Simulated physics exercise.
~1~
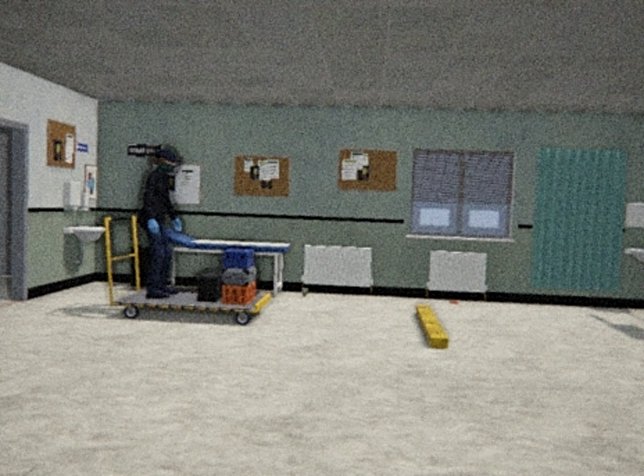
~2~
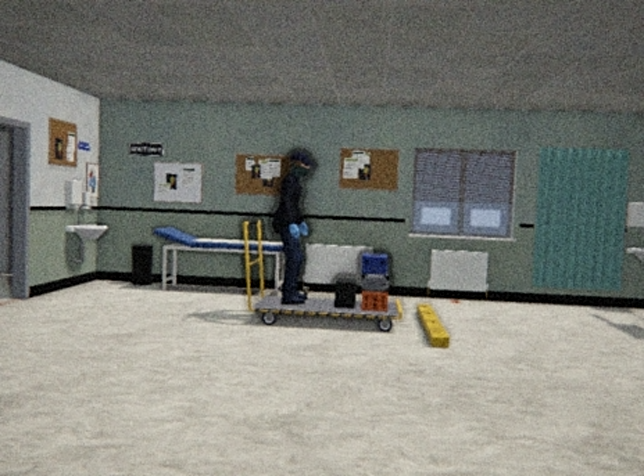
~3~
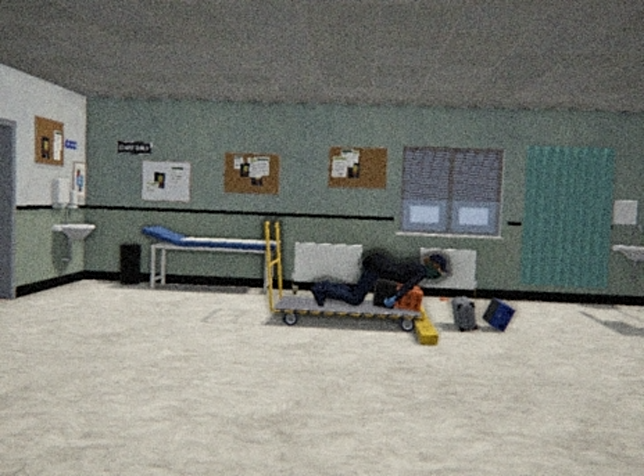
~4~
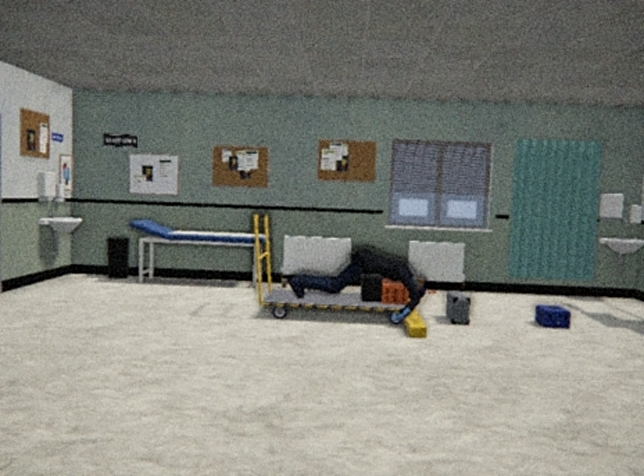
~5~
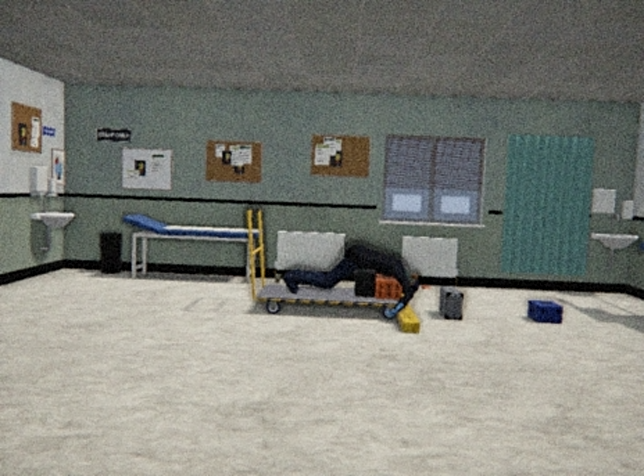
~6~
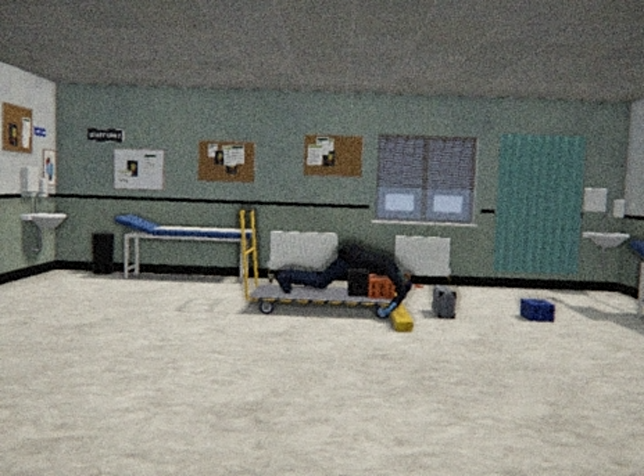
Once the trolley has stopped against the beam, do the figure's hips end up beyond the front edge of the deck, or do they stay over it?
The figure's hips stay over the deck, with its body slumped forward across the black suitcase and orange crate.
